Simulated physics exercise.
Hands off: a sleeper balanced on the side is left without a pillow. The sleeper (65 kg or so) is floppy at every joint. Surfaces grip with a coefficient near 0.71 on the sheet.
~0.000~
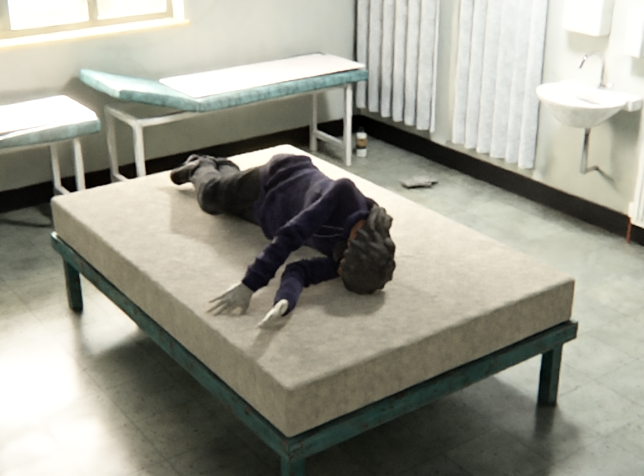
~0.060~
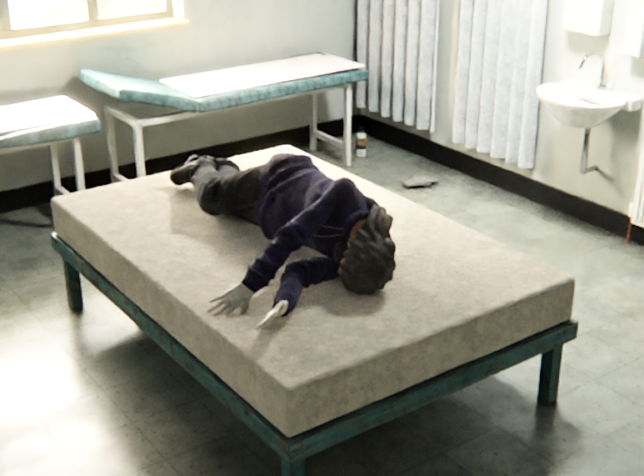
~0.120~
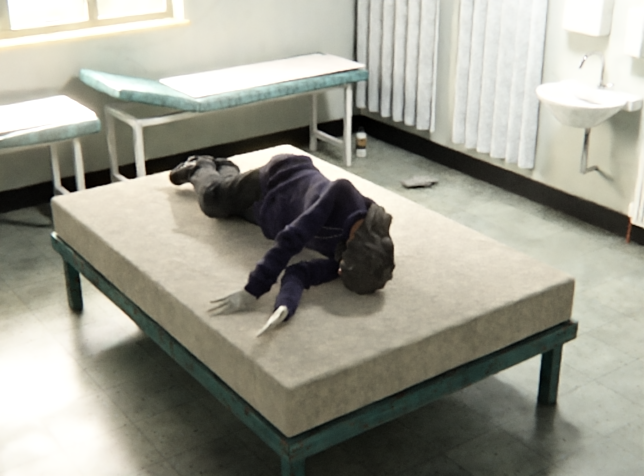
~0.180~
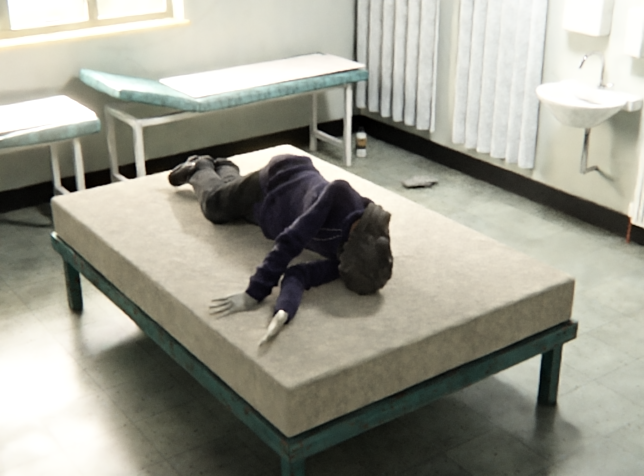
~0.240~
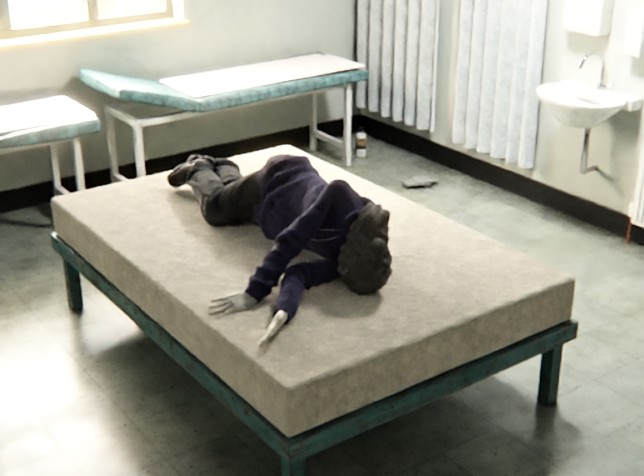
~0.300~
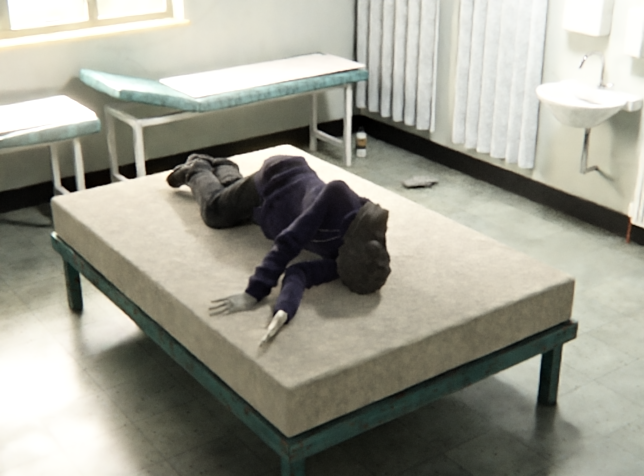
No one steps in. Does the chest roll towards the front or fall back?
The chest rolls forwards.
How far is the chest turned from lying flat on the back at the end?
About 120°.
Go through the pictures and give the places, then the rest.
In the first frame, chest (344, 221); 95° from supine.
In the second frame, chest (344, 221); 95° from supine.
In the third frame, chest (344, 222); 100° from supine.
In the fourth frame, chest (343, 223); 100° from supine.
In the fifth frame, chest (343, 224); 100° from supine.
In the sixth frame, chest (343, 224); 100° from supine.
After 0.54 s the chest is turned 105° from lying flat on the back, near (342, 226) in the last picture's view.
After 0.94 s the chest is turned 120° from lying flat on the back, near (336, 229) in the last picture's view.
After 1.54 s the chest is turned 125° from lying flat on the back, near (326, 235) in the last picture's view.
When all is still (3.1 s), chest rolls forwards.
